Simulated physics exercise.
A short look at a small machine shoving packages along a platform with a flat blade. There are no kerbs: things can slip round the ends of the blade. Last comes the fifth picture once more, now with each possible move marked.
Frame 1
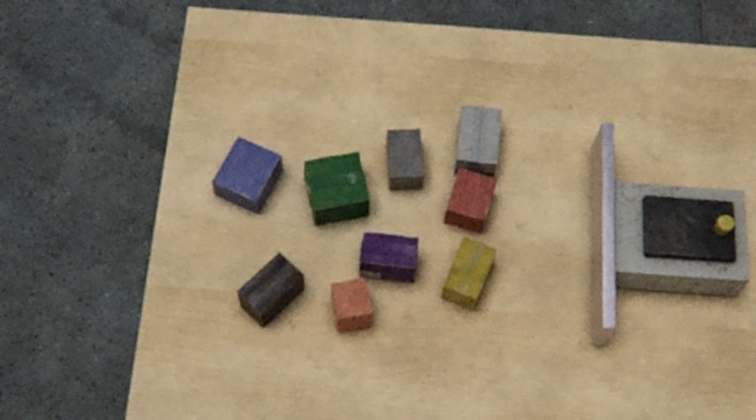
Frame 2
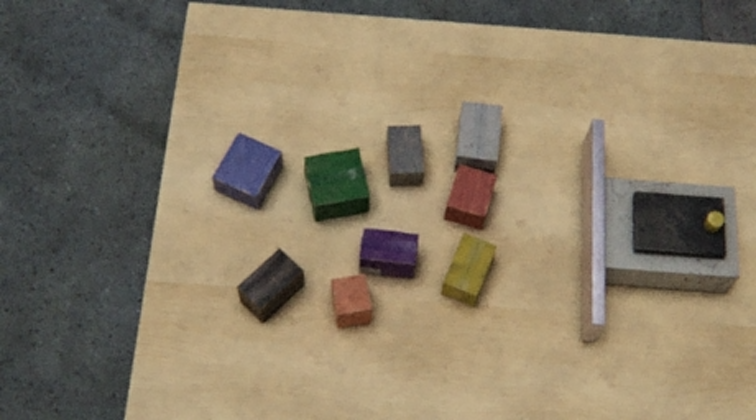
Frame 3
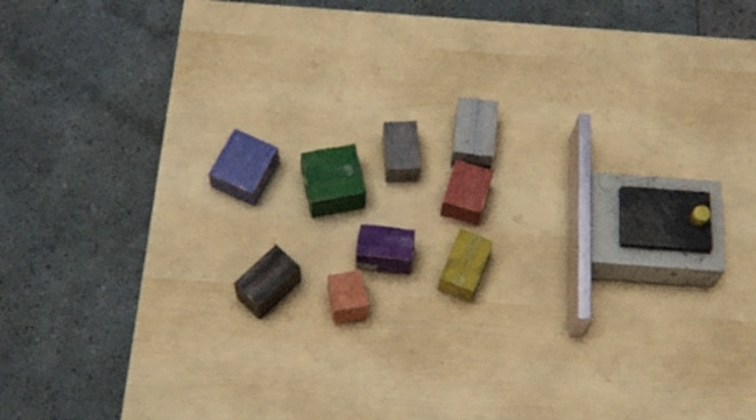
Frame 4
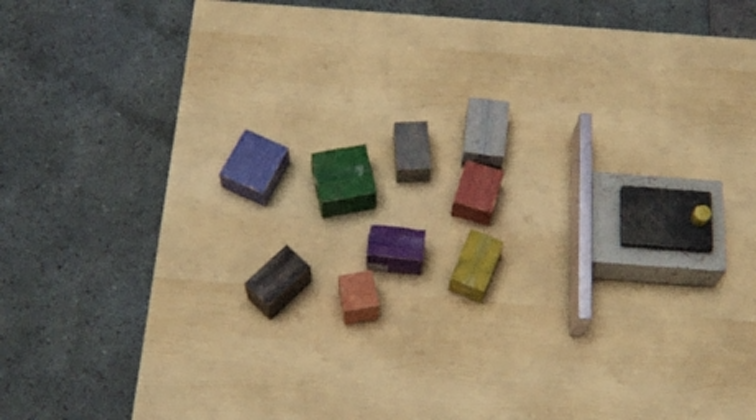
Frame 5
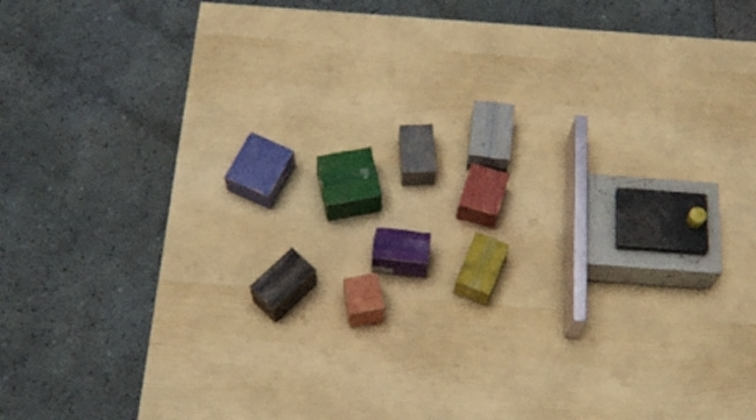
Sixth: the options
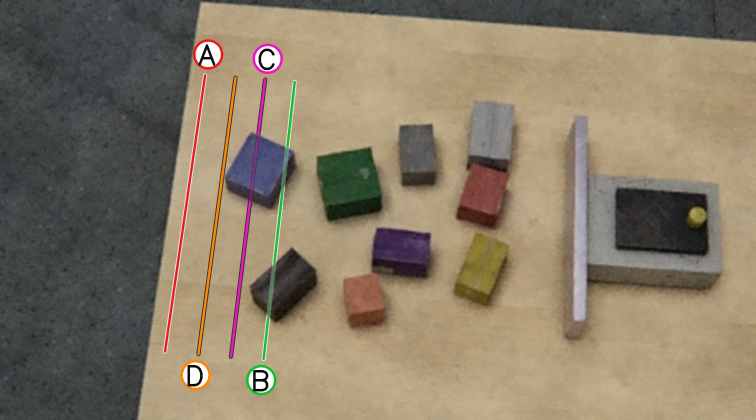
A small grey machine with a flat, upright blade crept left across a pale wooden platform toward a loose group of colourful boxes, which all stayed where they were, with a gap still left between.
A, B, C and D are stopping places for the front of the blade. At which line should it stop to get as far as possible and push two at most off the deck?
At C, and not beyond.
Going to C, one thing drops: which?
It is the blue crate.
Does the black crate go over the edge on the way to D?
By then, yes.
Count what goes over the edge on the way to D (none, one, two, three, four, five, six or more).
In all, five.
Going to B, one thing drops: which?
The blue crate goes over.
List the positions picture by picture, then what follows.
In the first picture, purple box (388, 258); white box (478, 142); grey crate (404, 160).
In the second picture, robot (672, 224); orange crate (351, 301).
In the third picture, robot (659, 218); blue crate (244, 168).
In the fourth picture, robot (659, 218); yellow box (476, 266).
In the fifth picture, robot (655, 220); purple box (401, 253); white box (491, 137); grey crate (417, 155).
On the marked copy, A at (186, 207); B at (280, 214); C at (249, 212); D at (218, 209).
Taking C. A third of the way, robot (537, 211); white box (438, 134); grey crate (399, 152).
Two thirds of the way, robot (417, 202); blue crate (221, 166); green box (261, 193).
When it is over, robot (325, 195); blue crate over the edge; green box (172, 187); one fallen.
As for the rest, A drops nine; B is within the limit but short; D drops five.
